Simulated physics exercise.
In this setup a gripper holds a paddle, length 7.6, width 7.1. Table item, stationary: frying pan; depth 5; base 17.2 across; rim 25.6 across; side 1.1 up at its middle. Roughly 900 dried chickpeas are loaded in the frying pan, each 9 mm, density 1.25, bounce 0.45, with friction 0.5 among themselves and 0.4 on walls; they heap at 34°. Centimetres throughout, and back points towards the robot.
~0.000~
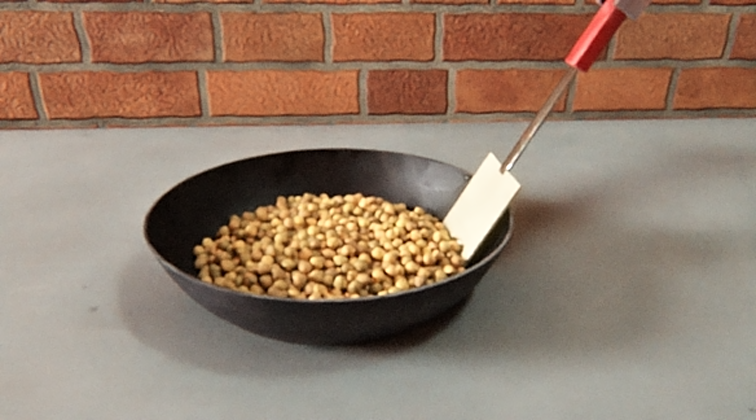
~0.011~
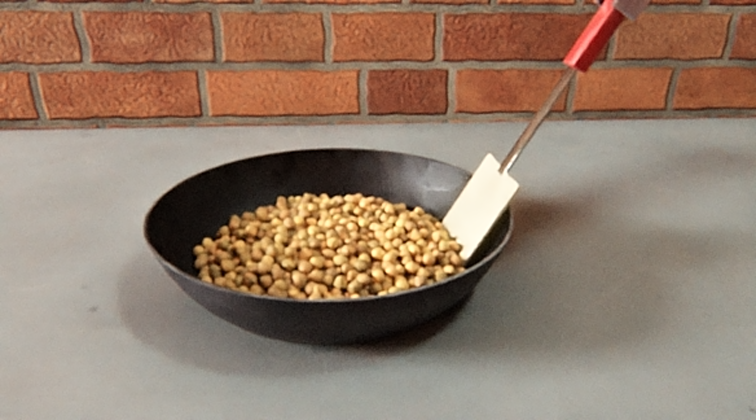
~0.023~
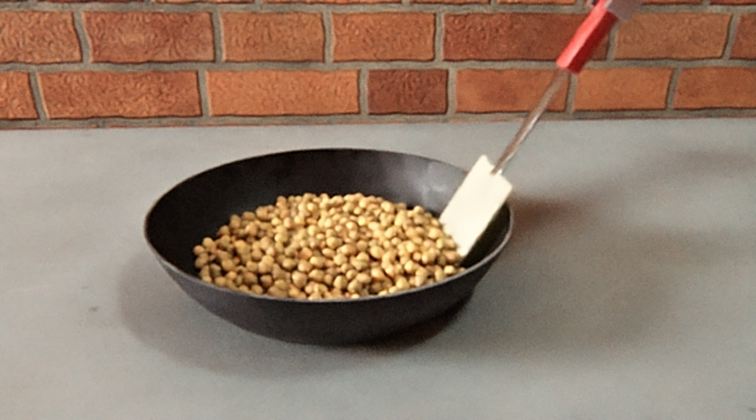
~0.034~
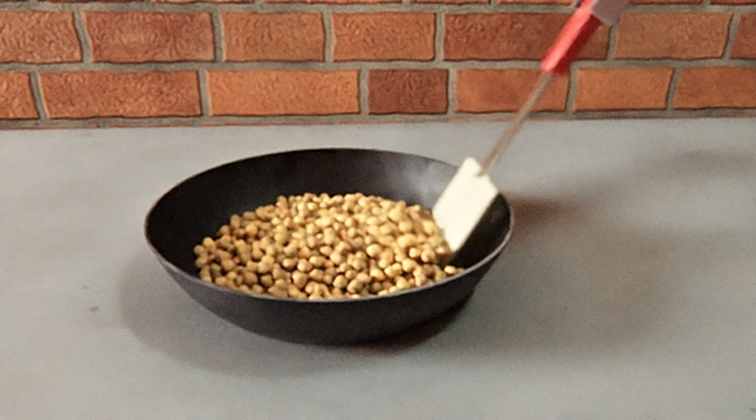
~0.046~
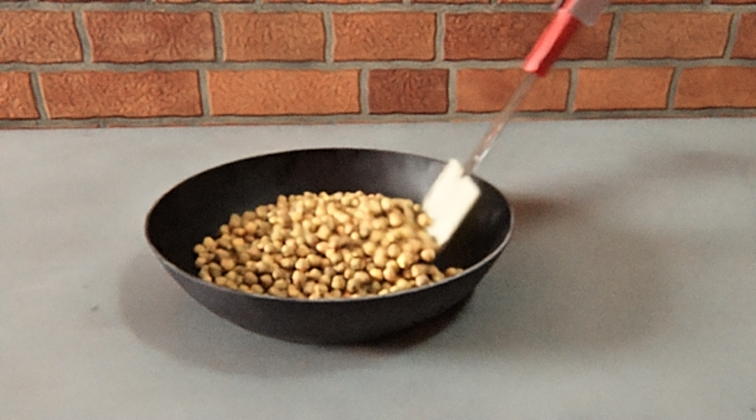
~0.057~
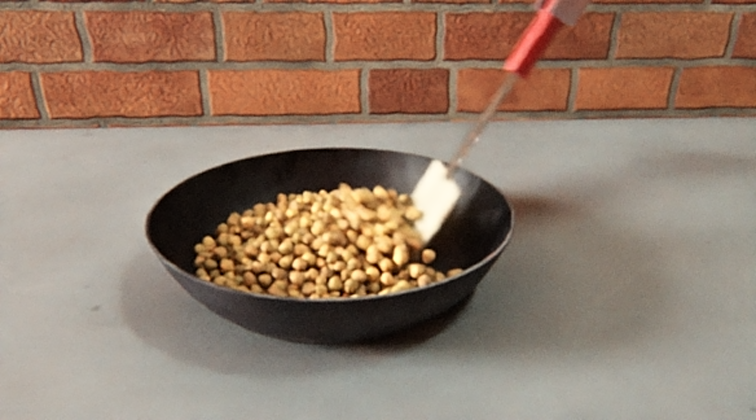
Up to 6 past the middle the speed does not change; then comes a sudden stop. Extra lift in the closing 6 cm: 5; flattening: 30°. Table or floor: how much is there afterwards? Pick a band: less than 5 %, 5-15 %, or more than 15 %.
It falls in the band 5-15 %.
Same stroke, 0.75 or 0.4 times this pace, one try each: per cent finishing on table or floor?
The two tries give about 5 and 0 in a hundred.
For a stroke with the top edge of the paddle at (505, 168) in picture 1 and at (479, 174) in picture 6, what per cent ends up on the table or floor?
Some 0 percent ends up on the table or floor.
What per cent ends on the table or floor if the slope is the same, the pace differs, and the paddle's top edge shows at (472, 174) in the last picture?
Expect about 0 per cent there.
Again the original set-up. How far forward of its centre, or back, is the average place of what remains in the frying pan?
It rests close to 3.5 centimetres ahead of centre.
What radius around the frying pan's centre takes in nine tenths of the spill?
Some 80 cm.
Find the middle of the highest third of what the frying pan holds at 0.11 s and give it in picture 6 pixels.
Near pixel (298, 227).
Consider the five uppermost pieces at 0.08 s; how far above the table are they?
About 7 cm.
By 0.08 s, sloping 60°, highest piece 9 above the table; 900 in the frying pan.
By 0.11 s, sloping 50°, highest piece 12 above the table; 899 in the frying pan, 1 on the blade or in flight.
By 0.33 s, sloping 30°, highest piece 8 above the table; 806 in the frying pan, 85 on the table or floor, 9 on the blade or in flight.
By 1.38 s, sloping 30°, highest piece 4 above the table; 806 in the frying pan, 94 on the table or floor.
Final count, 806 in the frying pan, 94 on the table or floor. That is 10 % on the table or floor.
